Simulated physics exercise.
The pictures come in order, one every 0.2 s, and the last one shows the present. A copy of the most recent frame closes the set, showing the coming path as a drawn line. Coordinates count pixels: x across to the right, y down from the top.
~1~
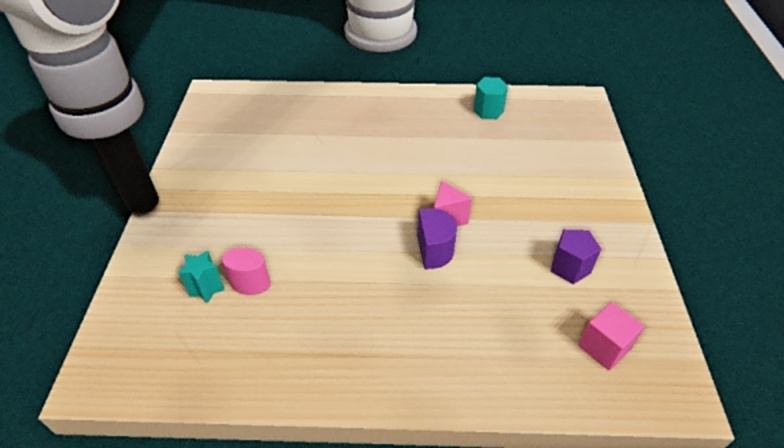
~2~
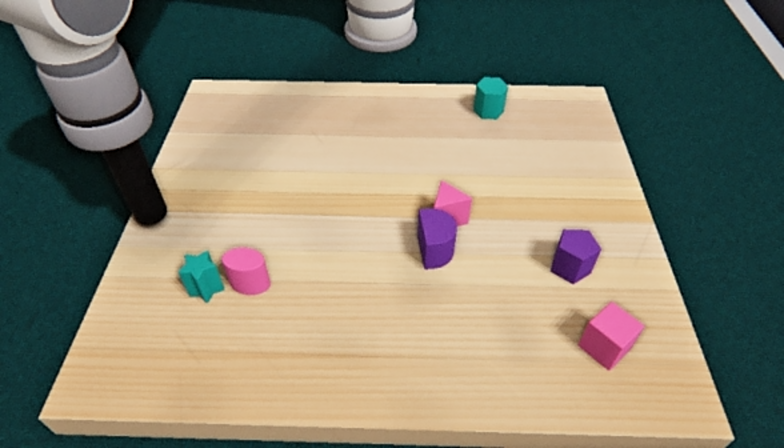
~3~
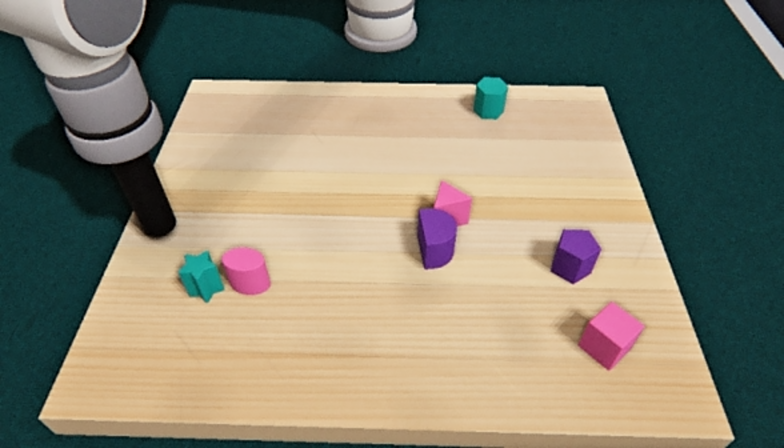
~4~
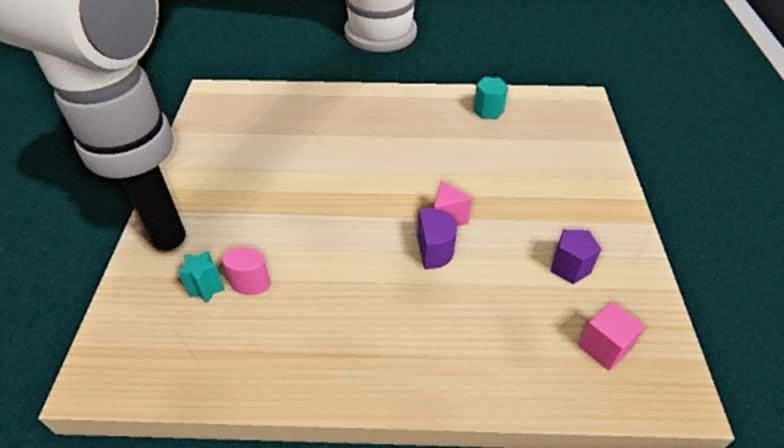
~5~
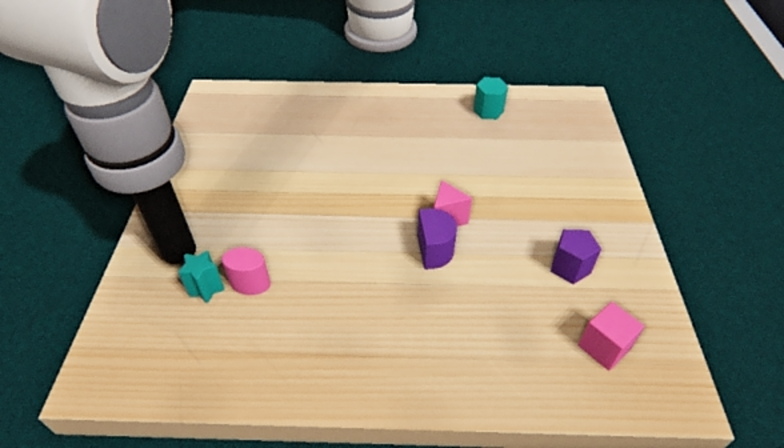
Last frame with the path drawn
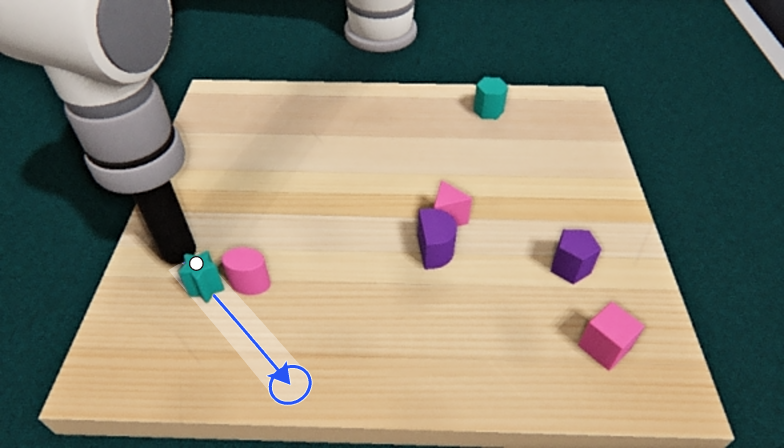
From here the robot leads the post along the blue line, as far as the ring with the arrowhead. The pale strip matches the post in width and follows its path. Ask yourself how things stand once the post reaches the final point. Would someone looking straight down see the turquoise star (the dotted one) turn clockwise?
Going by the path, no.
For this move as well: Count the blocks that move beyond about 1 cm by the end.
One block shifts.
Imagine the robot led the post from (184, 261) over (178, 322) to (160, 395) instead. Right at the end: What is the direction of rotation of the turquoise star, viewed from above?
If we look at it from overhead, the turquoise star pivots counter-clockwise.
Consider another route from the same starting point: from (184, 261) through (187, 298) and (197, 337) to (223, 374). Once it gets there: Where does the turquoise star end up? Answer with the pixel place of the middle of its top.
That would be at about pixel (213, 287).
Drawn move, straight from (184, 261) to (290, 384); the dot is on the turquoise star.
What follows on the original path. One third of the way, post at (213, 289); turquoise star at (230, 292), turned 20° anticlockwise.
Two thirds of the way, post at (249, 331); turquoise star at (274, 326), turned 55° anticlockwise.
At the end, post at (288, 377); turquoise star at (321, 357), turned 85° anticlockwise; pink oval still.
